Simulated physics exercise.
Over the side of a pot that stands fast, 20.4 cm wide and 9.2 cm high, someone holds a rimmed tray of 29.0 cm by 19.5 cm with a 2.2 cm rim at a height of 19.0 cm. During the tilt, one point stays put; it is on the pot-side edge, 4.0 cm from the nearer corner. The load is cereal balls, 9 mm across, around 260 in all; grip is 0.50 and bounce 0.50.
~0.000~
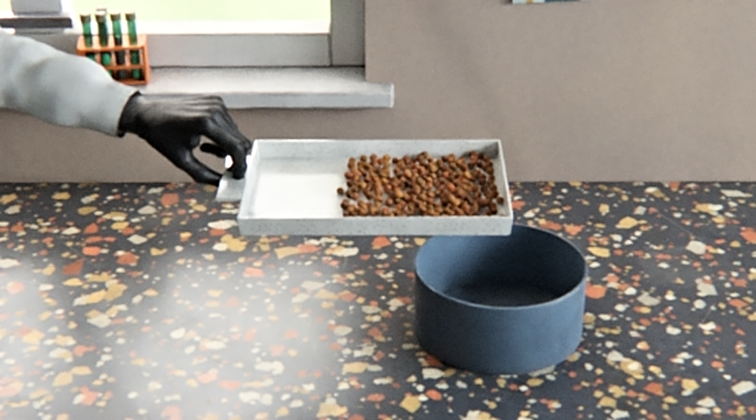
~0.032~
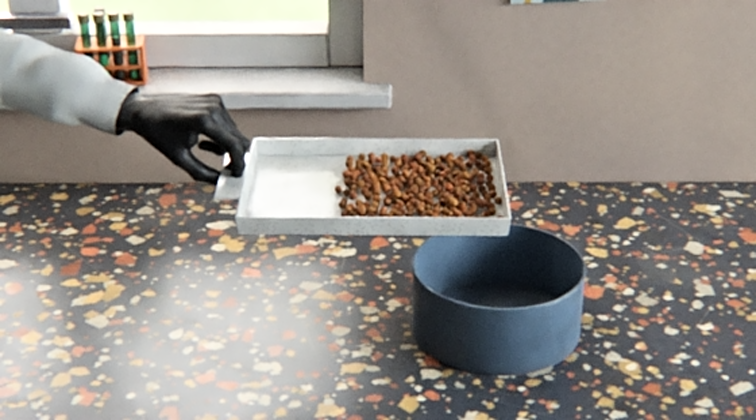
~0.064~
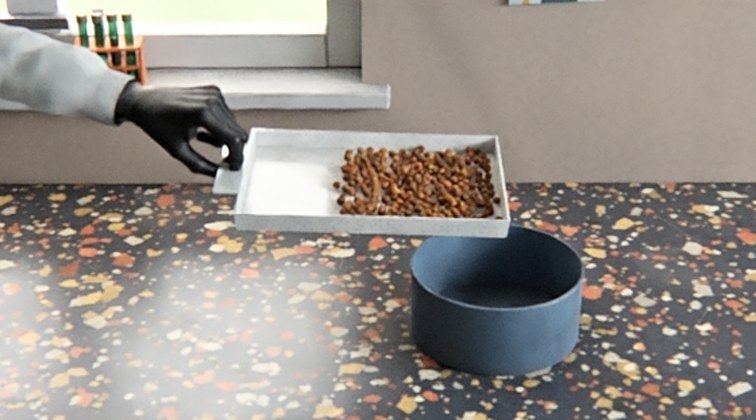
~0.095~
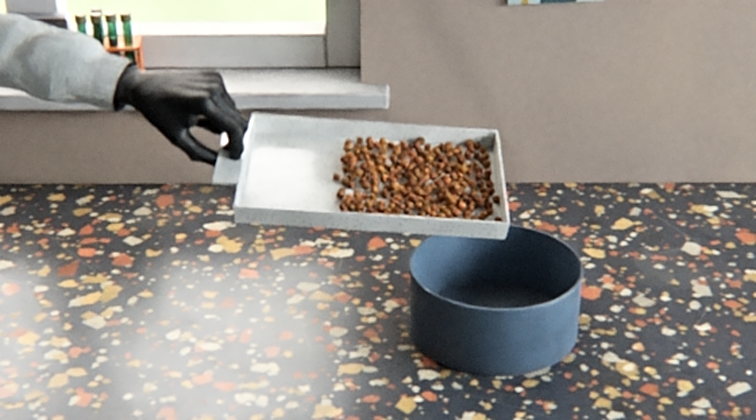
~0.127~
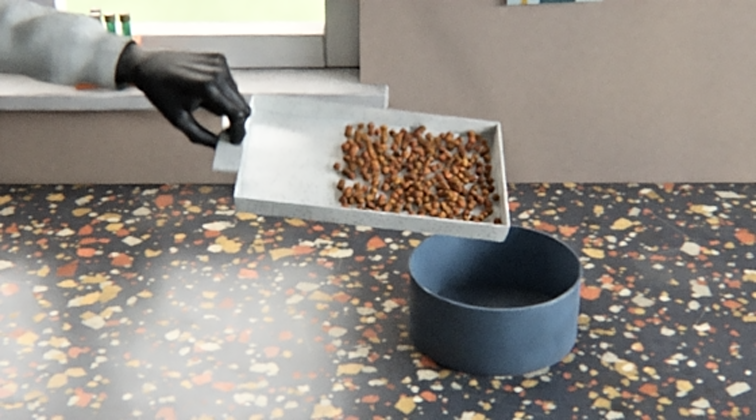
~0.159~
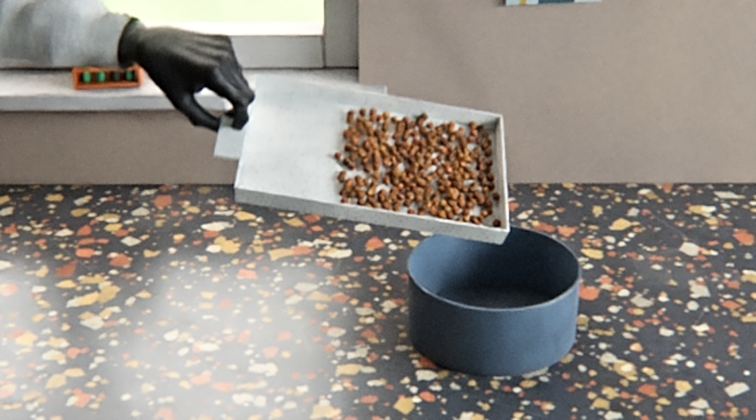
A black-gloved hand in a pale grey sleeve holds a white rimmed tray from the left, above a dark speckled terrazzo counter seen from slightly above. Small brown balls cover the tray's right part, over a round blue pot, with a window and an orange rack of green tubes behind. The hand raises the tray's left end, slanting it down rightward, while the view stays almost still.
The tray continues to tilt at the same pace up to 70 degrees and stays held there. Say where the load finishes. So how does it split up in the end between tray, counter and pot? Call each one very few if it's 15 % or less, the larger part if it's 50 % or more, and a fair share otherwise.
I'd say tray the larger part, counter a fair share, pot very few.
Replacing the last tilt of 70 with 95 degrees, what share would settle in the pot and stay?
I'd say close to 0 percent.
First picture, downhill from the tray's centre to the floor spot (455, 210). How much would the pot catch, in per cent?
Roughly 5 percent of them.
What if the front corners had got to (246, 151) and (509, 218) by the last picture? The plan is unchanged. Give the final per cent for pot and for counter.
Split: Pot = 15, counter = 5.
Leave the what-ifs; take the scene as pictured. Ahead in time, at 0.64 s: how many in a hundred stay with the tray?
About 70 per cent.
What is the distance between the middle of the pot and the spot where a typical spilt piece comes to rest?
Distance: Around 22 cm.
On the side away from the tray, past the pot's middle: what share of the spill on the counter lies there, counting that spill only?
80 %.
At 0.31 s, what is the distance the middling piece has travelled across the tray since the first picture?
Roughly 1 cm.
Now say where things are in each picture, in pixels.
Tray tilt 0 degrees, front corners at (240, 217) and (510, 216); middle of the pieces at (425, 190); pot at (501, 263), in the first frame.
Tray tilt 1 degrees, front corners at (238, 216) and (508, 217); middle of the pieces at (423, 189), in the second frame.
Tray tilt 3 degrees, front corners at (237, 212) and (507, 219), lowest corner right front; middle of the pieces at (422, 187), in the third frame.
Tray tilt 7 degrees, front corners at (236, 205) and (507, 222), lowest corner right front; middle of the pieces at (421, 182), in the fourth frame.
Tray tilt 13 degrees, front corners at (237, 195) and (507, 225), lowest corner right front; middle of the pieces at (422, 175), in the fifth frame.
Tray tilt 19 degrees, front corners at (238, 186) and (506, 229), lowest corner right front; middle of the pieces at (423, 169); pot at (494, 264). The tray's pace is about 190 degrees a second, in the sixth frame.
After 0.31 s, tilt 48 degrees; the tray holds 100 %, the pot 0 %.
After 0.40 s, tilt 64 degrees; the tray holds 100 %, the pot 0 %.
Then, at 0.64 s, tilt 70 degrees; the tray holds 70 %, the pot 0 %.
At rest (1.6 s), tray 60 %, counter 40 %, pot 0 %.
